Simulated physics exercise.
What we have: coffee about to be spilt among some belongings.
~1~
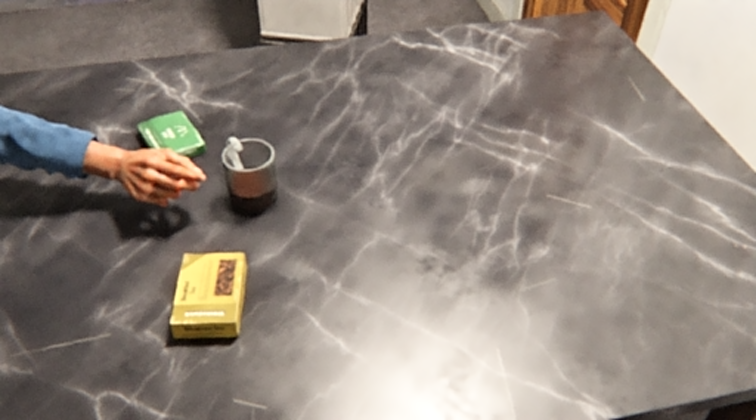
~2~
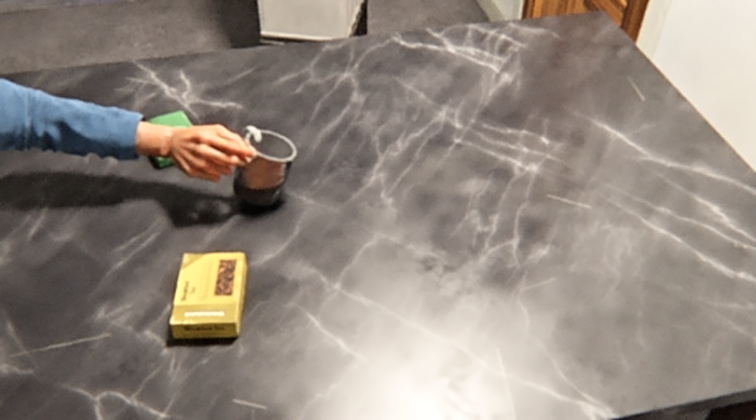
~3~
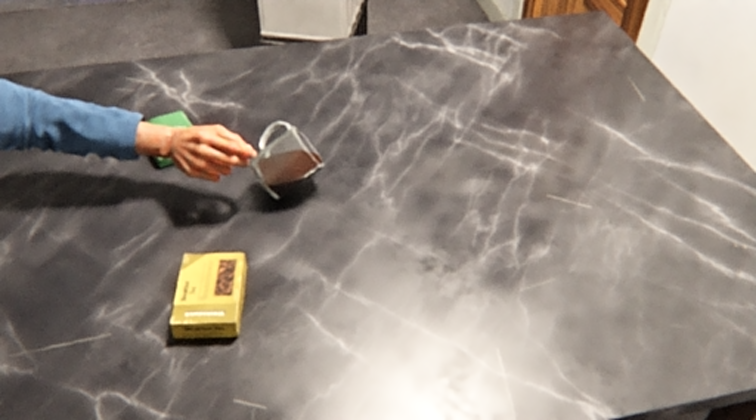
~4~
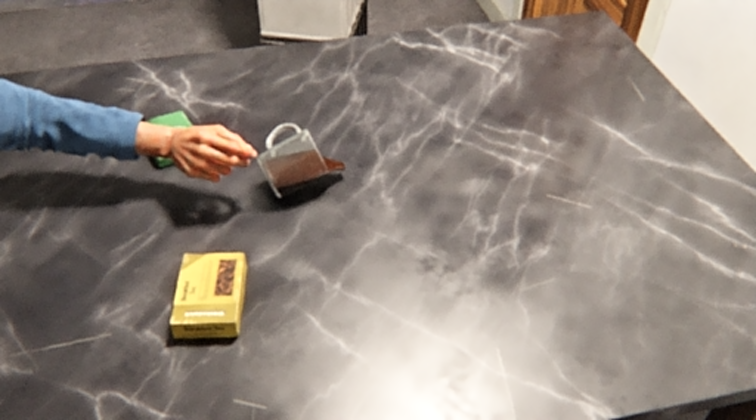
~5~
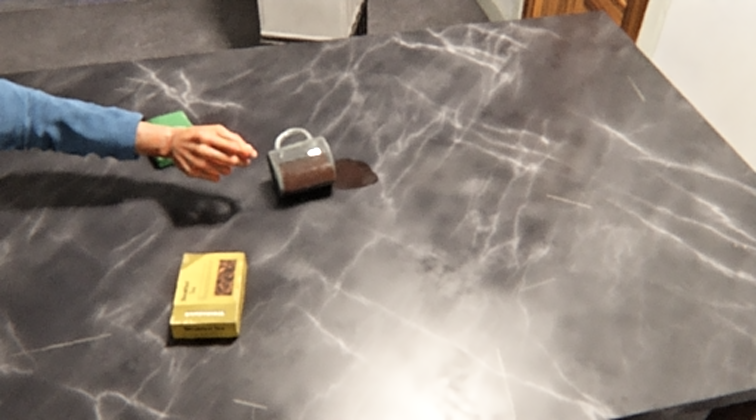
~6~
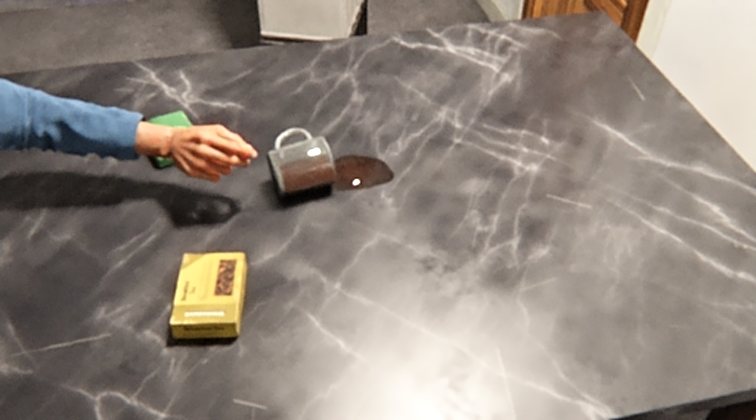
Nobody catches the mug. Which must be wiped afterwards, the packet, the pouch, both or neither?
The packet stays dry and the pouch stays dry.
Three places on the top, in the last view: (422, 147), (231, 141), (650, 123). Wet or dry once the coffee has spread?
First soaked, second not reached, third dry.
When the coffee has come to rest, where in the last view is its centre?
Roughly at (456, 146).
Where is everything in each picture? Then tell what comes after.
In the first picture, it stands upright; mug (251, 175) about a third full; packet (209, 286); pouch (170, 133).
The second picture shows pushed off balance; mug (264, 167) tipped 20°.
In the third picture, it is falling; mug (288, 162) tipped 60°; pouch (170, 133).
In the fourth picture, it is falling; mug (295, 163) tipped 70°; packet (209, 286).
In the fifth picture, it is down; mug (303, 167) tipped 85°; a puddle starts at (349, 174).
In the sixth picture, it is down; mug (303, 167) tipped 85°; a puddle starts at (355, 173); packet (209, 286); pouch (170, 133).
Shortly, the puddle covers about as much as a plate; the packet is still dry; the pouch is still dry.
Then, the puddle covers about as much as a tray; the packet is still dry; the pouch is still dry.
At the finish, the puddle covers about as much as a tray; the packet is still dry; the pouch is still dry.
